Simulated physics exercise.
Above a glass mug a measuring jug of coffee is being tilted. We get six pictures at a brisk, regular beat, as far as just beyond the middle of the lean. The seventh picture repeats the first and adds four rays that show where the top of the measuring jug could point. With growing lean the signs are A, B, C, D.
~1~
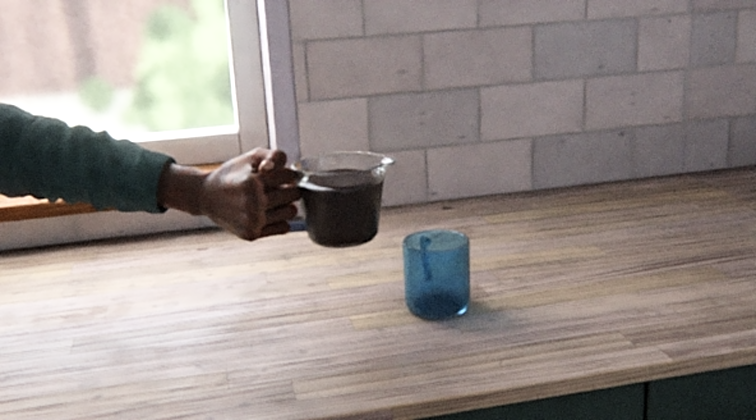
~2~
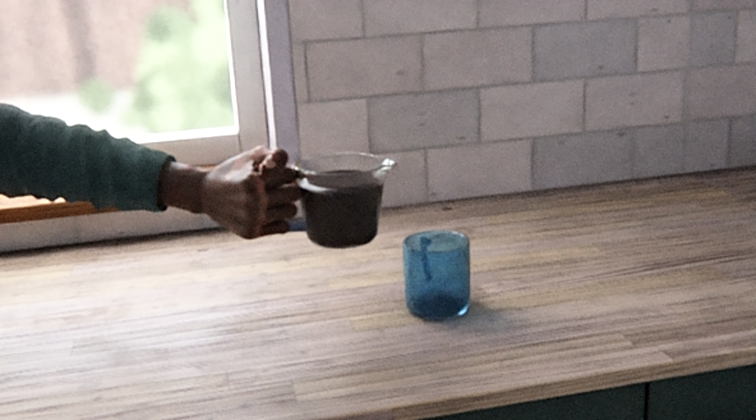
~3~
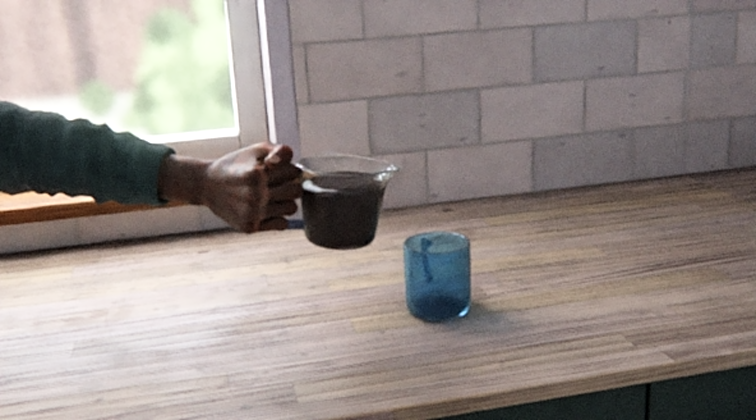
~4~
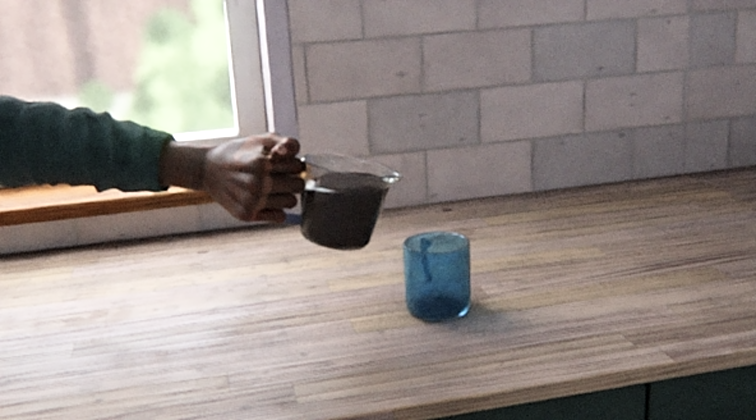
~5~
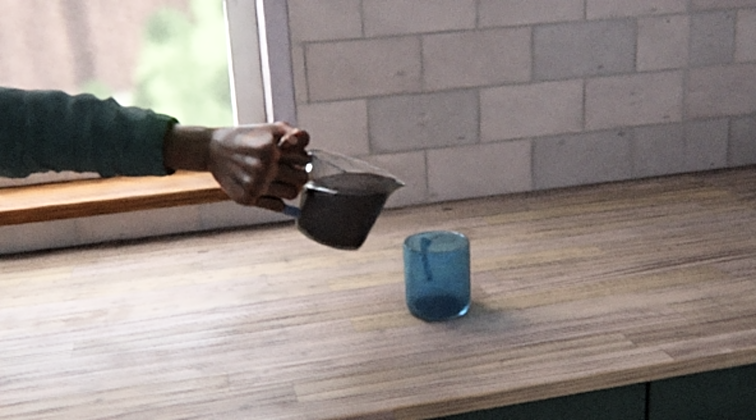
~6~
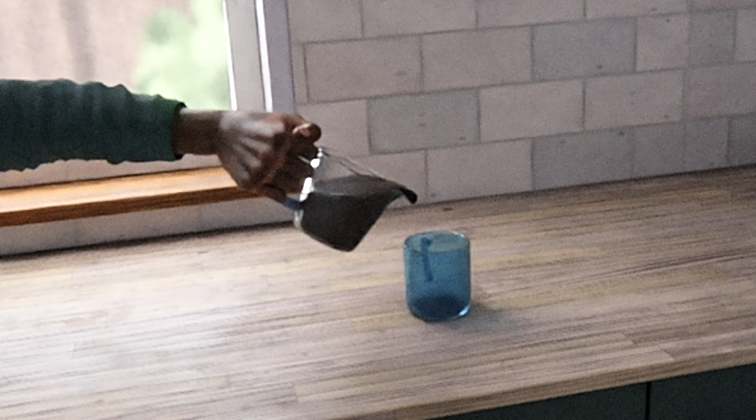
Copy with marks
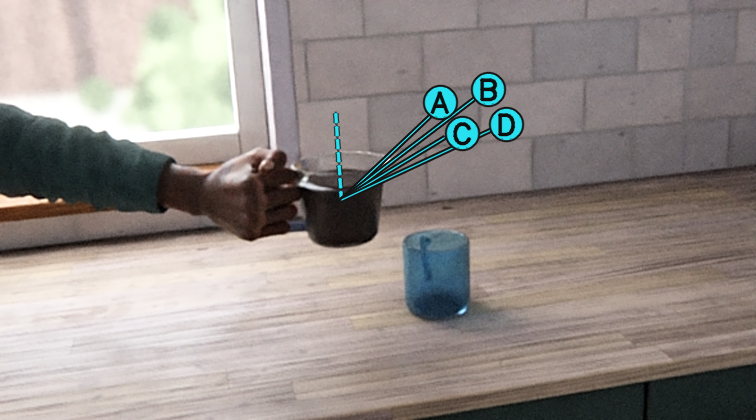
A hand holds a jug of dark coffee, then tilts it rightward until coffee crosses the lip.
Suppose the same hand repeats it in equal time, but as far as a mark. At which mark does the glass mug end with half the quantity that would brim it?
The answer is line A.
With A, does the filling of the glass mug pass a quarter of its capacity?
Yes, clearly.
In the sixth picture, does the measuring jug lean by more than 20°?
Yes.
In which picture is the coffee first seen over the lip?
Picture 6.
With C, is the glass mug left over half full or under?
Over.
On the marked copy, A at (429, 116); B at (474, 98); C at (444, 137); D at (490, 130).
With A, the glass mug ends with about 50 % of what it can hold.
With B, the glass mug ends with about 64 % of what it can hold.
With C, the glass mug ends with about 77 % of what it can hold.
With D, the glass mug ends with about 88 % of what it can hold.
